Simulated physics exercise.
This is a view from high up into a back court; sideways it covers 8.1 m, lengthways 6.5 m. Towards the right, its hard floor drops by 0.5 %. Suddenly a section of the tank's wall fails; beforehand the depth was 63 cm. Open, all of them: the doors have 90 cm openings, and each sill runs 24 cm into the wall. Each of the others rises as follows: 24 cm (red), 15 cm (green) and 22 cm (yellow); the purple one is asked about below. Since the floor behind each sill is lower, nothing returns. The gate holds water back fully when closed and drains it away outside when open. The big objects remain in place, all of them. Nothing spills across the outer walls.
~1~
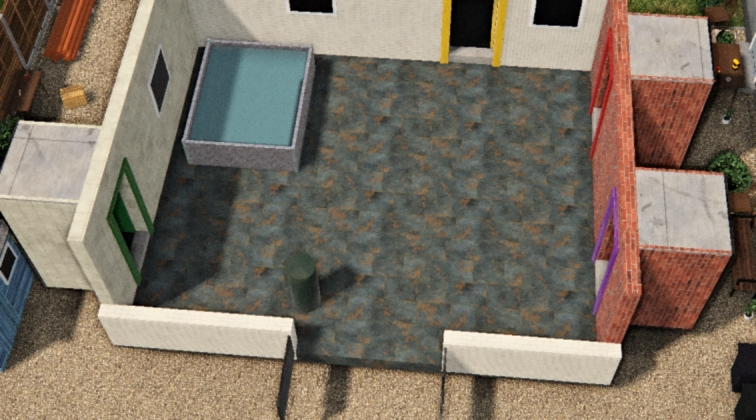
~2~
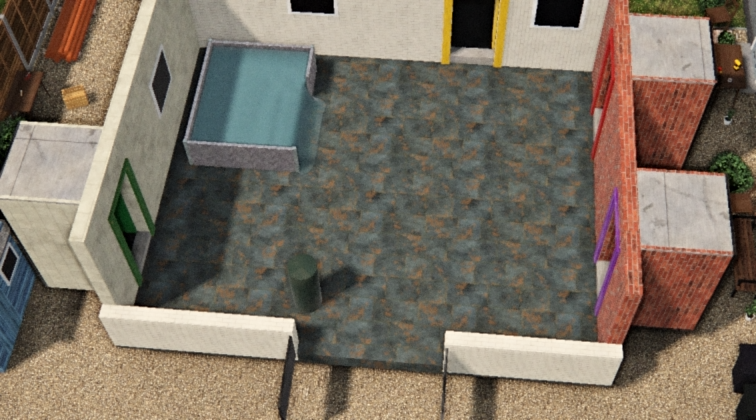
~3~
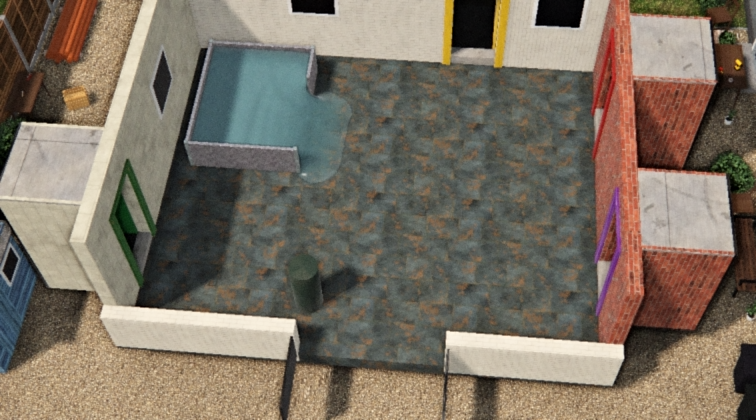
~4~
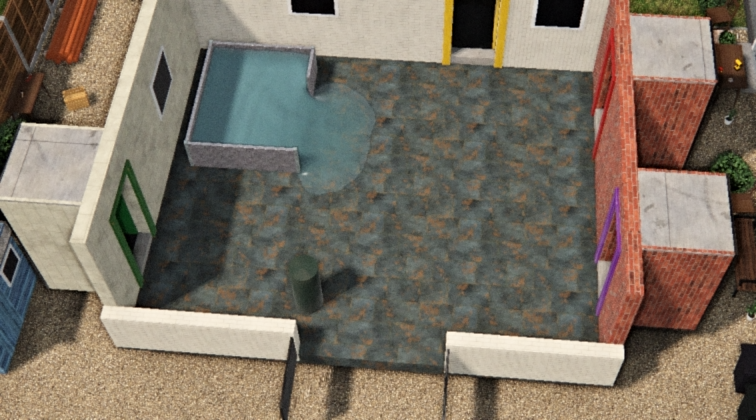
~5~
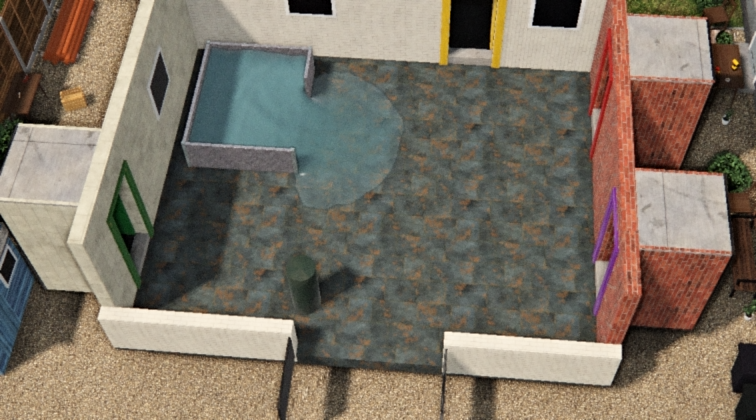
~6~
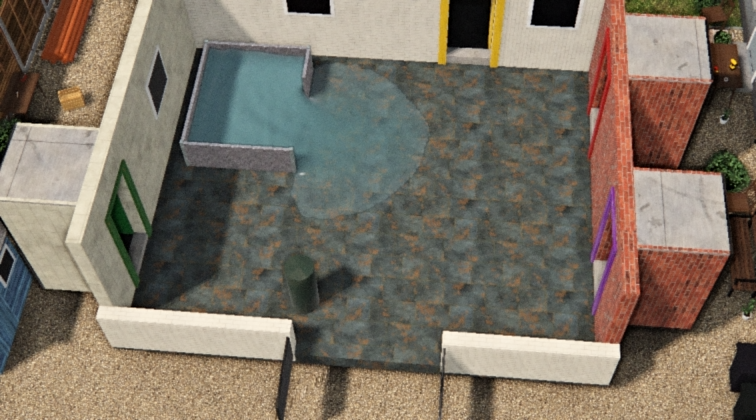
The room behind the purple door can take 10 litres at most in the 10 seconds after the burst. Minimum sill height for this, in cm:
14.5 cm, roughly.
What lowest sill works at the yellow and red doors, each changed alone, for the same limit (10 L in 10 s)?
About 9.0 cm at yellow and 19 cm at red.
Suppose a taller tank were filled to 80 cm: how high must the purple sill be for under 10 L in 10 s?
Around 20 cm high.
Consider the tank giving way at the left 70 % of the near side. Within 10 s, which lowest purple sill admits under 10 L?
In that case you'd want it roughly 8.0 cm high.
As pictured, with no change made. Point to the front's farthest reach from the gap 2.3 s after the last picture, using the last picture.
The farthest wet point sits near (585, 335).
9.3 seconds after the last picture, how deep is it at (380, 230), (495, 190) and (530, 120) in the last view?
About 5, 8 and 7 cm respectively.
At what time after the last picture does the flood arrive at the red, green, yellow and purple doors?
Arrival: Red 1.0 s, green not within the 10 s, yellow 0.8 s, purple 1.8 s.
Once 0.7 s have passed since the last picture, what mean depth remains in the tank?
Around 40 cm on average.
Then, 0.7 s after the last picture water covers 35 % of the floor, deepest (34 cm) near (299, 161); it has not reached the purple door.
Then, 2.3 s after the last picture water covers 65 % of the floor, deepest (33 cm) near (581, 85); 18 cm at the purple door, 2 litres in over its 11 cm sill.
Then, 9.3 s after the last picture water covers 85 % of the floor, deepest (12 cm) near (586, 364); 11 cm at the purple door, 41 litres in over its 11 cm sill.
At the purple door as built, the water peaked near 18 cm, 2.3 s after the last picture.
Run again over the same 10 s with other heights there, 17 litres in over 13.5 cm, 5 litres over 16 cm. The limit of 10 litres is kept from about 14.5 cm up.
